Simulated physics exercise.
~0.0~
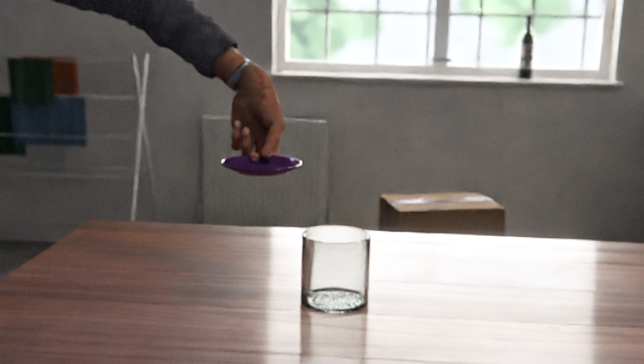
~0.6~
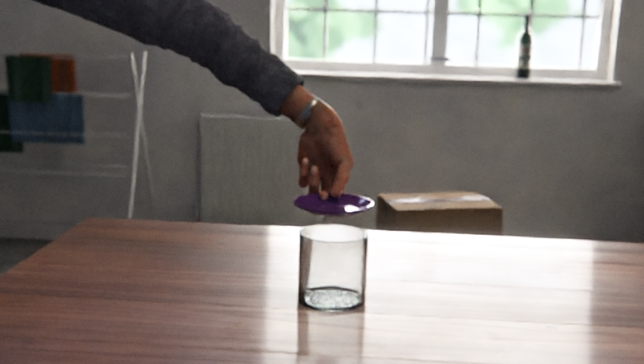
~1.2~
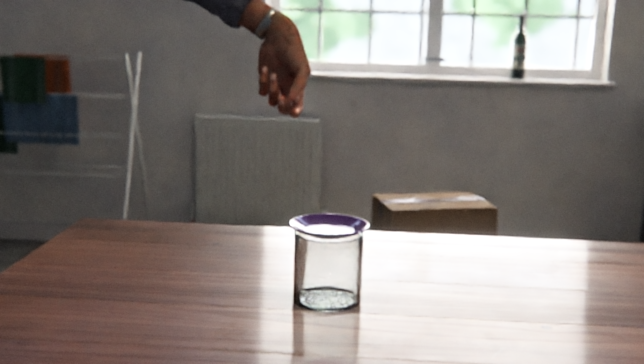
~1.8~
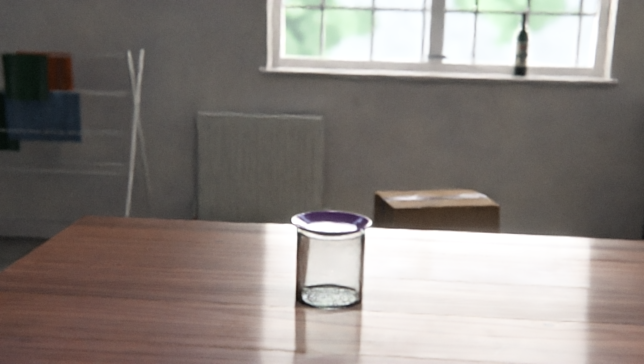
On a wooden table in front of a bright window, a hand carried a small purple plate down and to the right, set it over the mouth of a clear glass, then let go and withdrew, leaving the plate resting on top and covering the opening.
